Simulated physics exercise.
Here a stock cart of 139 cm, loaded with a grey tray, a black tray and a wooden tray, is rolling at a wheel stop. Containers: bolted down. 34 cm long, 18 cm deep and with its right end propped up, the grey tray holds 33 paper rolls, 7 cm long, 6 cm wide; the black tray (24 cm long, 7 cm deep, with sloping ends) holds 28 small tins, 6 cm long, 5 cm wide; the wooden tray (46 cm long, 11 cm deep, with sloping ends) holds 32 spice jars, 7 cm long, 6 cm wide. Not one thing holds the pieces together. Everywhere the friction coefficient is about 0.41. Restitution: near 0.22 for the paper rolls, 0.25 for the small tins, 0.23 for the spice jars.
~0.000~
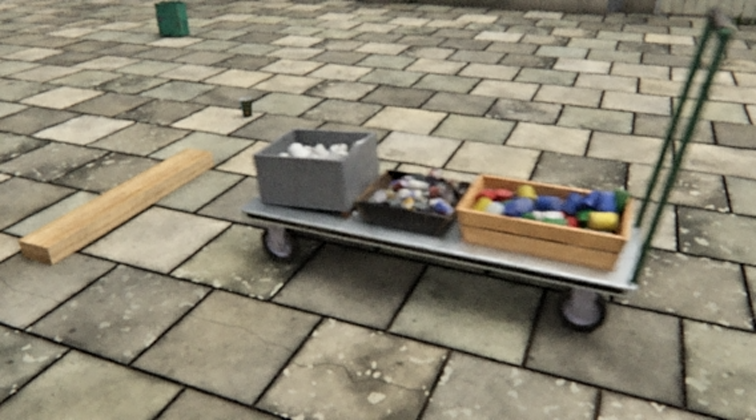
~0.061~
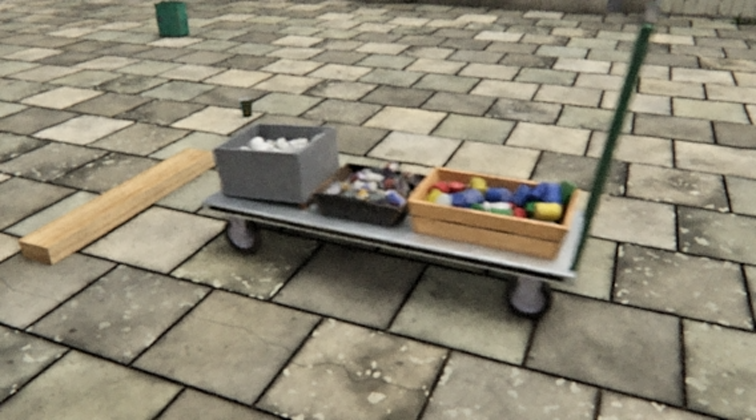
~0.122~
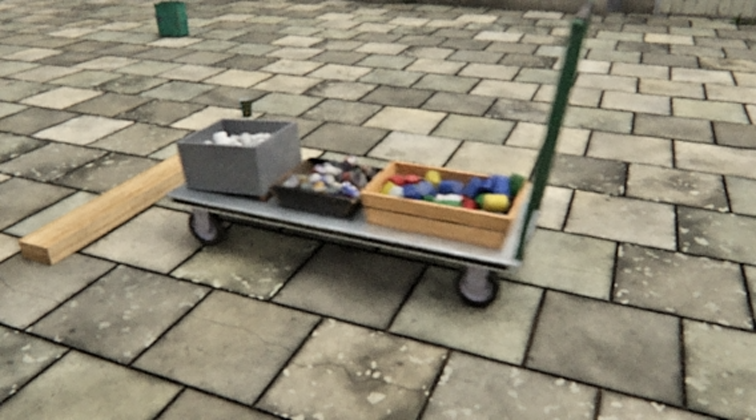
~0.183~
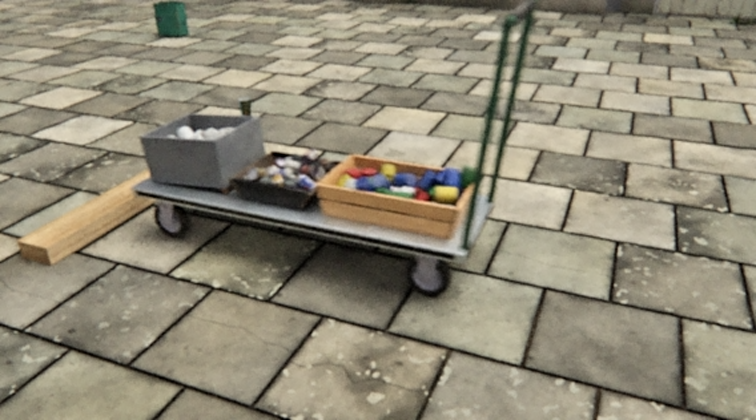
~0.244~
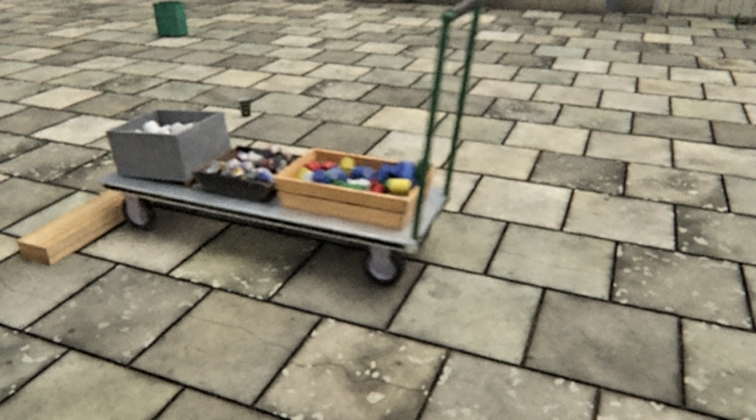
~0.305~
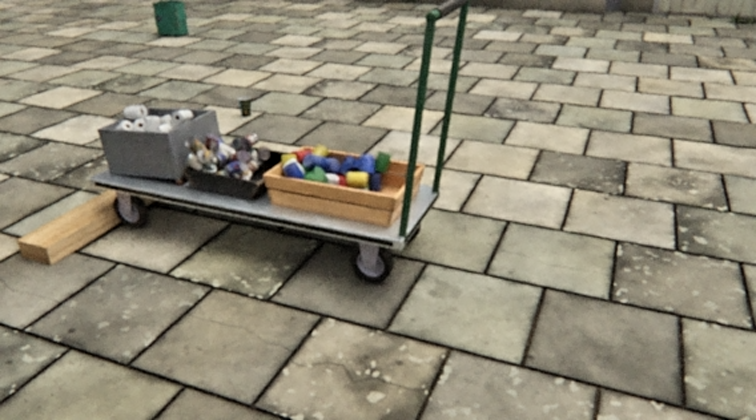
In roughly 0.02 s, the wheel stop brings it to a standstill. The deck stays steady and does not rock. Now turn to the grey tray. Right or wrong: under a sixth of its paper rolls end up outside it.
Right.
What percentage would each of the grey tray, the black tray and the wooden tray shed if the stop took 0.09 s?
Grey tray 0 %, black tray 10 %, wooden tray 10 %.
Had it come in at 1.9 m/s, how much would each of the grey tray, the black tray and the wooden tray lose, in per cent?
In that case the grey tray sheds 0 per cent of its load, the black tray 10 per cent, and the wooden tray 0 per cent.
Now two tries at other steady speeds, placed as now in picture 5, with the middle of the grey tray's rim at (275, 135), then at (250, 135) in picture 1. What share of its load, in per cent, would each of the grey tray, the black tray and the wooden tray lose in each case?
Grey tray 0 and 0, black tray 10 and 0, wooden tray 10 and 0 per cent.
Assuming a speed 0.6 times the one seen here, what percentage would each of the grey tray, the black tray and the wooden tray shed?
Grey tray 0, black tray 10, wooden tray 0 per cent.
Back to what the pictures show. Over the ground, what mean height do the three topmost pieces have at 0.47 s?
Height, averaged: Around 54 cm.
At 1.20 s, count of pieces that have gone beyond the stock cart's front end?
Roughly 2 pieces.
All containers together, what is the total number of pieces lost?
Around 12.
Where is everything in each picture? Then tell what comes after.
In the first picture (places track the rim corner closest to us here), grey tray (339, 160); black tray (447, 217); 74 cm to go; all still inside.
The second picture shows grey tray (295, 153); black tray (399, 208); 57 cm to go.
The third picture shows grey tray (253, 147); black tray (353, 200); 39 cm to go.
The fourth picture shows grey tray (213, 140); black tray (309, 192); 22 cm to go.
The fifth picture shows grey tray (175, 134); black tray (267, 184); 4 cm to go.
The sixth picture shows grey tray (166, 132); black tray (257, 182); stopped; all still inside.
After 0.35 s, the grey tray has all 33, the black tray is down by 2 of 28 and the wooden tray has all 32.
After 0.47 s, the grey tray is down by 1 of 33, the black tray is down by 7 of 28 and the wooden tray is down by 1 of 32.
After 0.70 s, the grey tray is down by 2 of 33, the black tray is down by 8 of 28 and the wooden tray is down by 2 of 32.
Final count (at 1.20 s), the grey tray is down by 2 of 33, the black tray is down by 7 of 28 and the wooden tray is down by 2 of 32. Asked share, 2 of 33, 6 per cent.
